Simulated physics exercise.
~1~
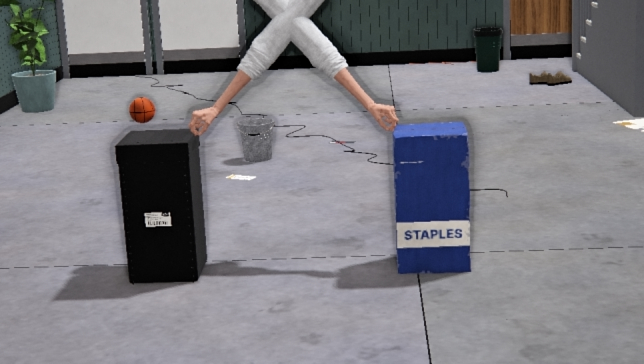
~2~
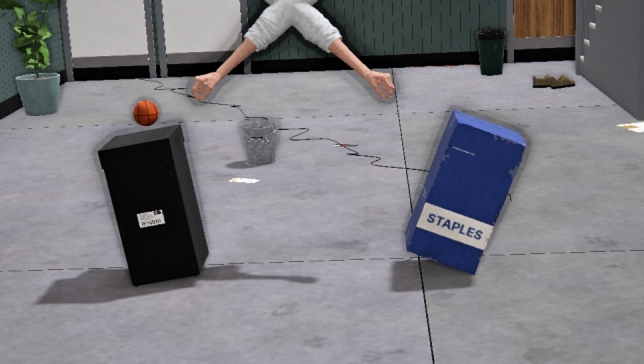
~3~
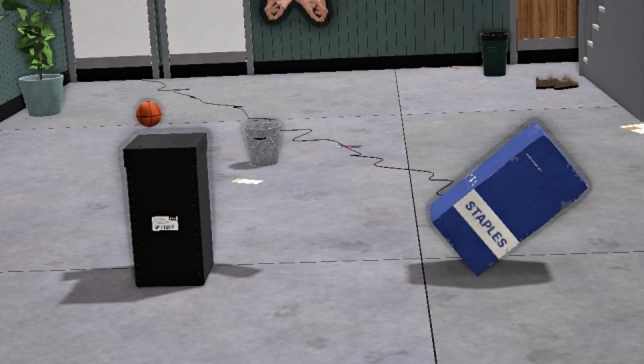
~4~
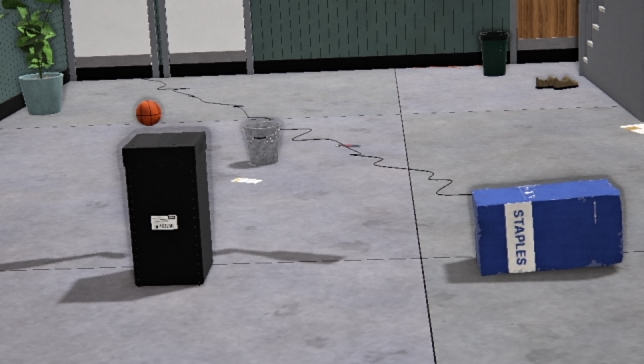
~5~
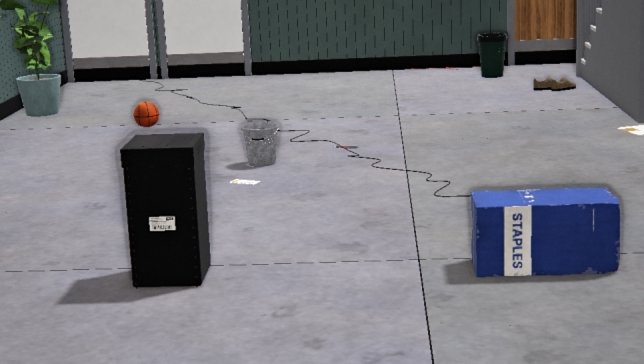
A tall blue box and a black one, pushed near their tops by a person's two hands, tilted on a concrete floor; as the hands drew back, the blue box toppled right onto its side, while the black one rocked back upright and stayed standing.
